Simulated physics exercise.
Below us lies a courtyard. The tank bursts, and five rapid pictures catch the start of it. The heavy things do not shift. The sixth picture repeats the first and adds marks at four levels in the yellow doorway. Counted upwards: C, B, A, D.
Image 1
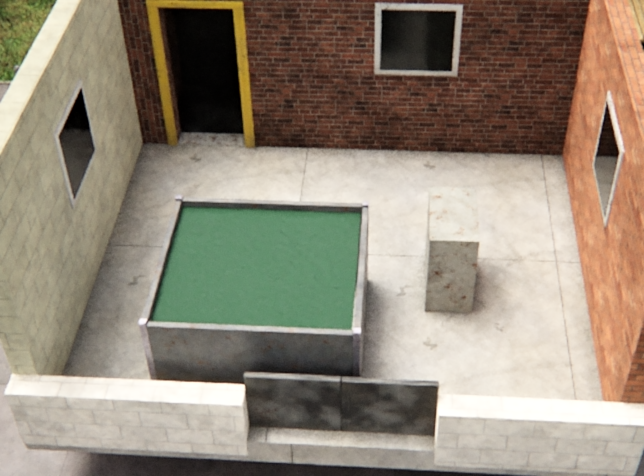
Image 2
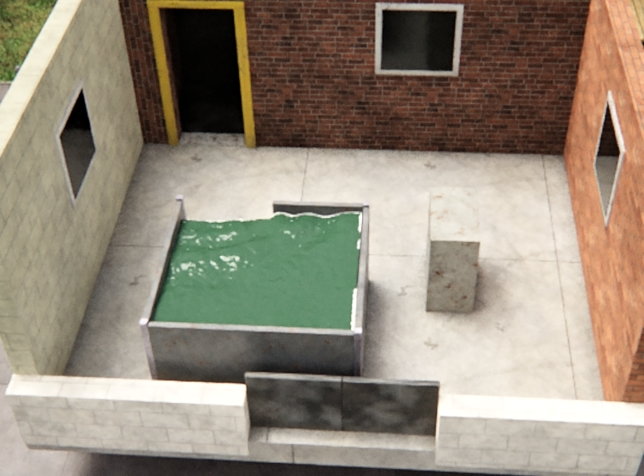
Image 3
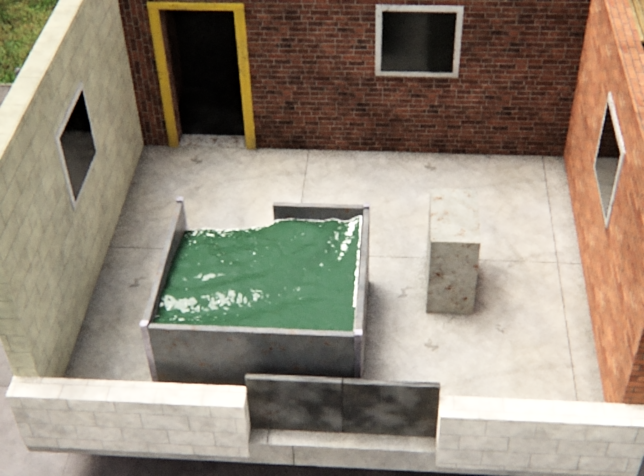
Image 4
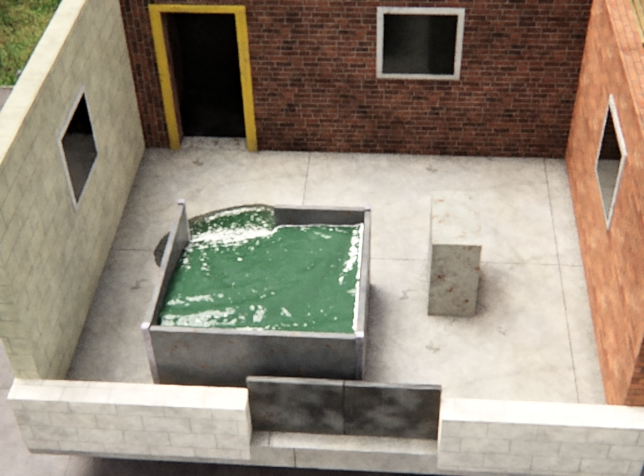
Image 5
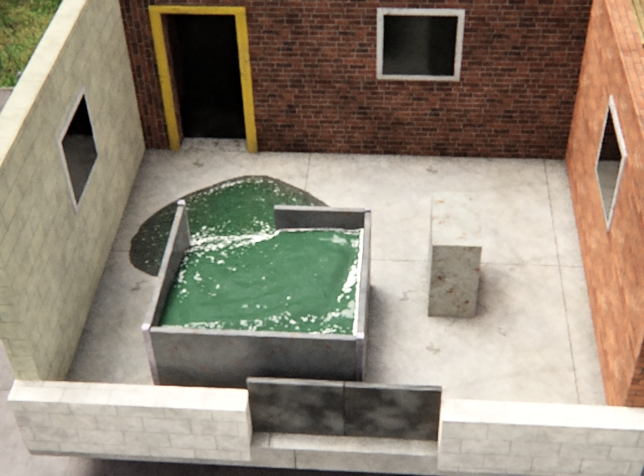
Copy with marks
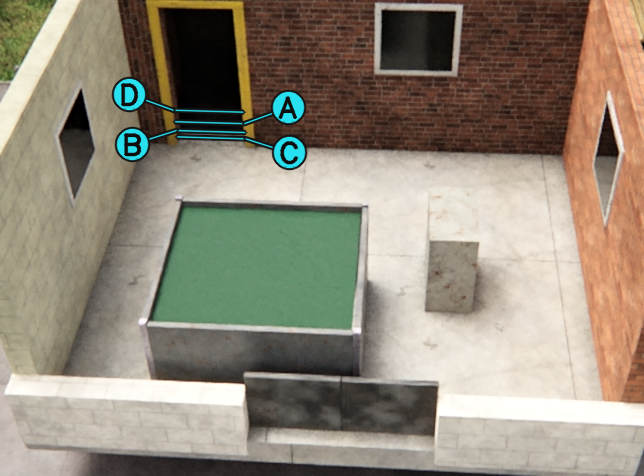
In this clip, green water rests in a square tank inside a walled courtyard, then churns with white foam as a gap shows in the tank's back wall, and water spreads across the floor behind it toward the left.
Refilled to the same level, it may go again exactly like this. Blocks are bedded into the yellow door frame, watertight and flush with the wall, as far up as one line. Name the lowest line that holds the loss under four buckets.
Go for D.
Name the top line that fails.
A.
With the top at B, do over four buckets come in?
Yes, that goes wrong.
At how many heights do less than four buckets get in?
One.
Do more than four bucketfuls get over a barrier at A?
Yes.
In cyan, A at (209, 122); B at (210, 131); C at (211, 137); D at (208, 111); from the bottom up C, B, A, D.
Choosing A, about 8 bucketfuls get in.
Choosing B, dozens of bucketfuls pour in.
Choosing C, dozens of bucketfuls pour in.
Choosing D, a splash gets over, under a bucket.
